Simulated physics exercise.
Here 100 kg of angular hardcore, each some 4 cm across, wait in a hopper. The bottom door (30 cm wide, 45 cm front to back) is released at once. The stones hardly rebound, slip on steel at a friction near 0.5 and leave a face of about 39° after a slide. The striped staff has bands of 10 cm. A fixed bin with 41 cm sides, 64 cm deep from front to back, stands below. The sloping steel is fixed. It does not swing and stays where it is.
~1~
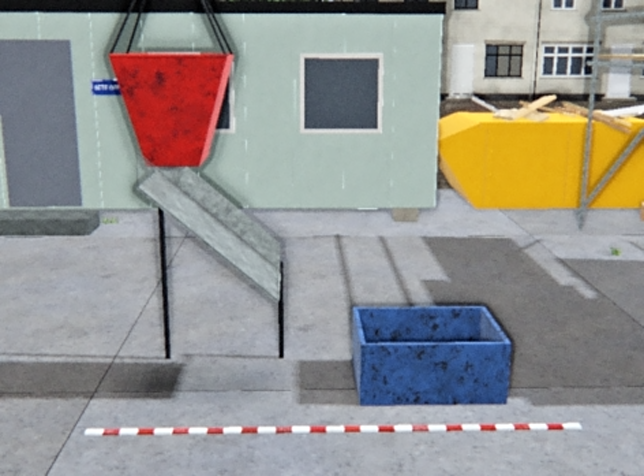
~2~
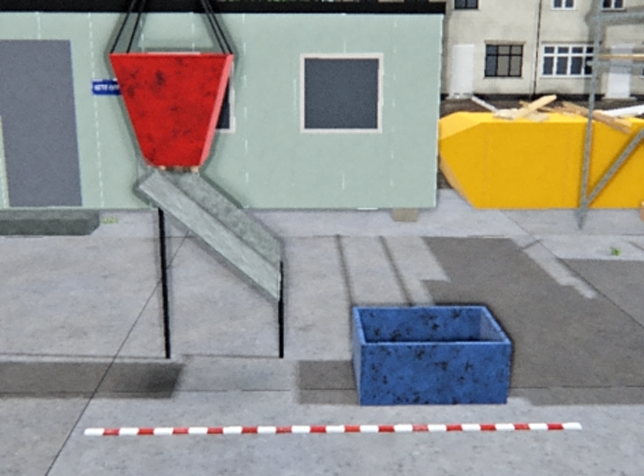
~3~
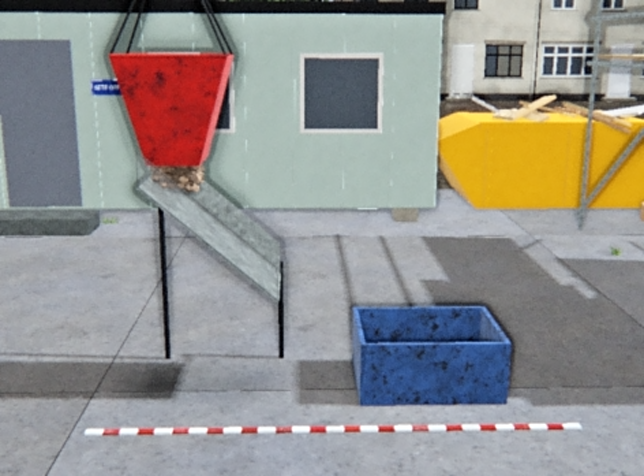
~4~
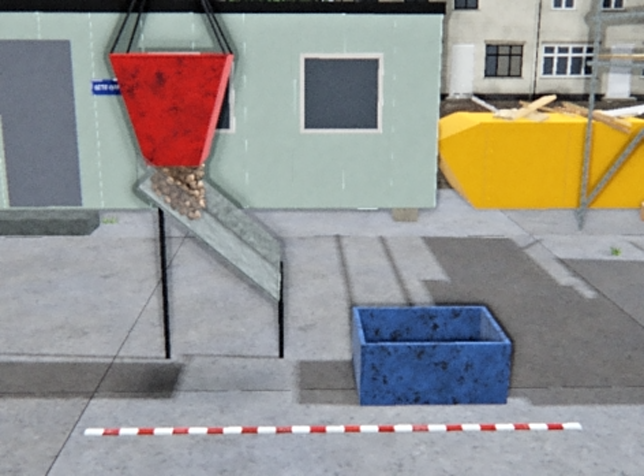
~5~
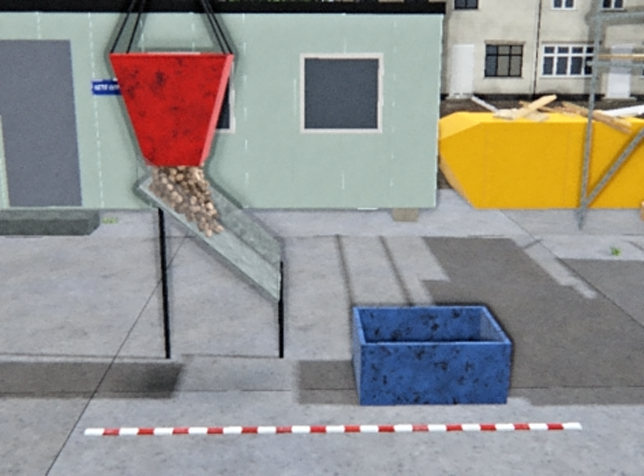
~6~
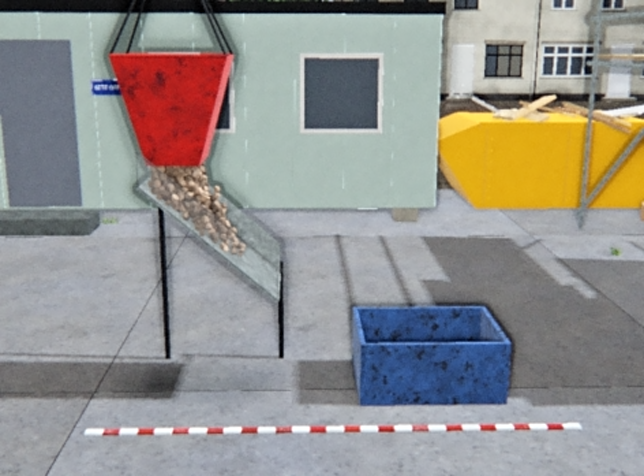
A paved yard outside a pale green site cabin is seen from the front and slightly above by a camera that stays still. A red hopper hangs on dark cables over a grey sloping chute on black legs, with an open blue box to the right, a yellow skip behind, and a red-and-white staff in front. Brown and grey stones emerge from the hopper's bottom and slide down the chute rightward in a lengthening stream.
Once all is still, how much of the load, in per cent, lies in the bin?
Close to 0 in a hundred.
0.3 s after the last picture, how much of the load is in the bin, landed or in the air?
About 0 per cent by then.
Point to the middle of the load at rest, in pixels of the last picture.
Around (331, 374).
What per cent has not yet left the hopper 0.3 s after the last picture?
About 0 per cent.
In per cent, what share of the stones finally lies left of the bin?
About 95 per cent.
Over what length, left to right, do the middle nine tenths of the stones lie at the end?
Roughly 40 cm.
Then, 0.3 s after the last picture, 0 % in the hopper, 83 % on the steel, 17 % falling or lying left of the bin; the stones farthest right are at (347, 366).
Then, 0.7 s after the last picture, 0 % in the hopper, 34 % on the steel, 66 % falling or lying left of the bin; the stones farthest right are at (361, 378).
Then, 1.3 s after the last picture, 0 % in the hopper, 98 % falling or lying left of the bin, 2 % falling or lying beside or right of the bin; the stones farthest right are at (374, 378).
Then, 2.2 s after the last picture, 0 % in the hopper, 97 % falling or lying left of the bin, 3 % falling or lying beside or right of the bin; the stones farthest right are at (389, 409).
Then, 4.1 s after the last picture, 0 % in the hopper, 97 % left of the bin, 3 % beside or right of the bin; the stones farthest right are at (389, 409).
